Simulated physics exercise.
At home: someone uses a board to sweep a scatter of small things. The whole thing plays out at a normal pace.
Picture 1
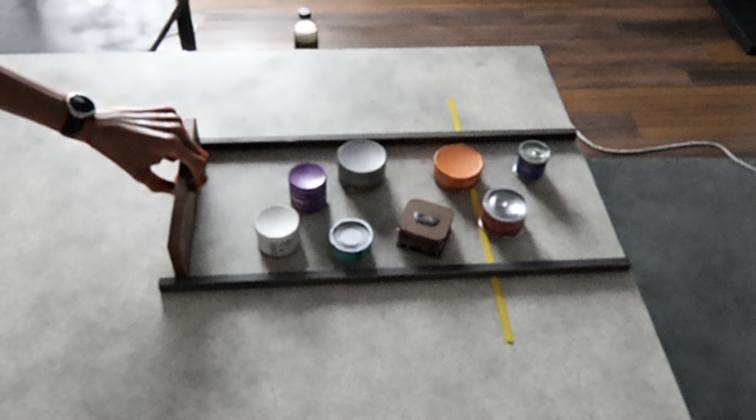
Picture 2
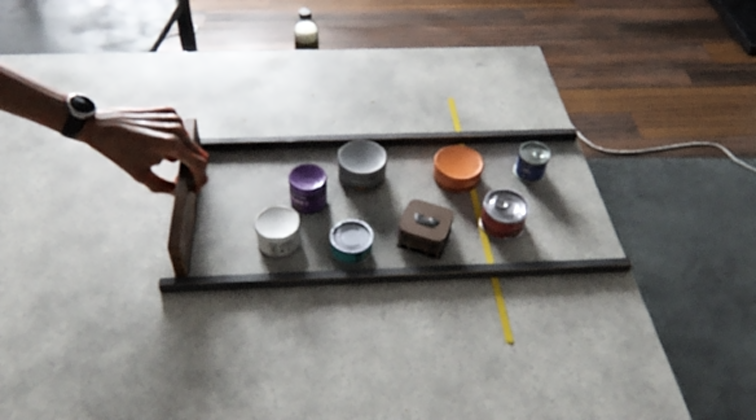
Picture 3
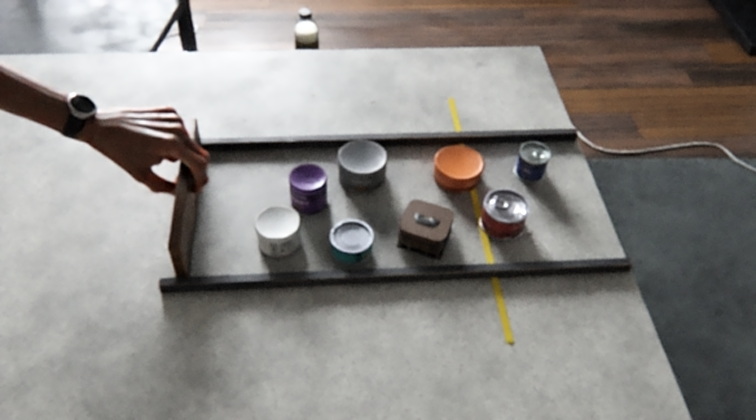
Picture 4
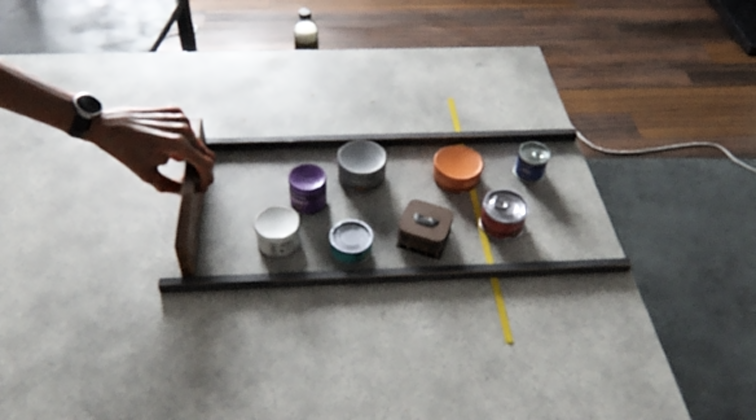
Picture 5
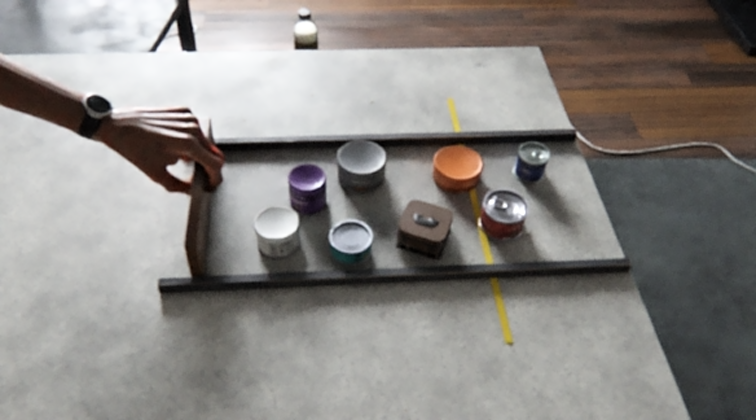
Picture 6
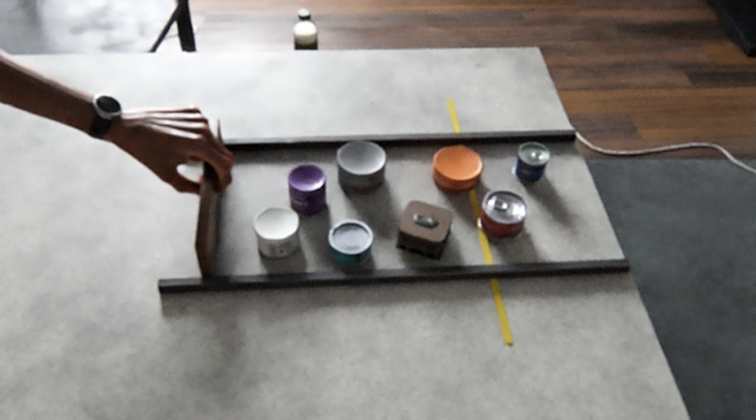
At first, a hand wearing a watch grips an upright brown board at the left end of a track between two dark rails, with small tubs and tins spread out to its right. The hand then slides the board a short way right, toward the white tub, while the containers stay in place.
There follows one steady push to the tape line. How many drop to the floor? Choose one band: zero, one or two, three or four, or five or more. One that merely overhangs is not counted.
Zero.
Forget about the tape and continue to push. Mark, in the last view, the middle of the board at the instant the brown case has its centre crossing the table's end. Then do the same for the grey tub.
The middle is at (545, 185) when it's the brown case, and at (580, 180) when it's the grey tub.
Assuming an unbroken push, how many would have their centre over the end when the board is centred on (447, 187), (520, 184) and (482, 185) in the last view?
The numbers past the end are 0, 2 and 0.
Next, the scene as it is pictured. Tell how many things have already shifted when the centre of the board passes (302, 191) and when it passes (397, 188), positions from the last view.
Respectively 3 and 7.
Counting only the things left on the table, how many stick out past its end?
Counting them gives 0.
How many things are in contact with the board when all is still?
Number in contact with it: 3.
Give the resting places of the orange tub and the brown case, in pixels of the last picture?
Orange tub: About (537, 173); brown case: About (540, 205).
Soon after, none off yet; blue tin at rest near (531, 164); red tin at rest near (503, 216); orange tub at rest near (457, 170).
After that, none off yet; blue tin at rest near (534, 164); red tin displaced about its own width near (542, 210); orange tub displaced about its own width near (496, 171).
In the end, the number that fall off is zero.
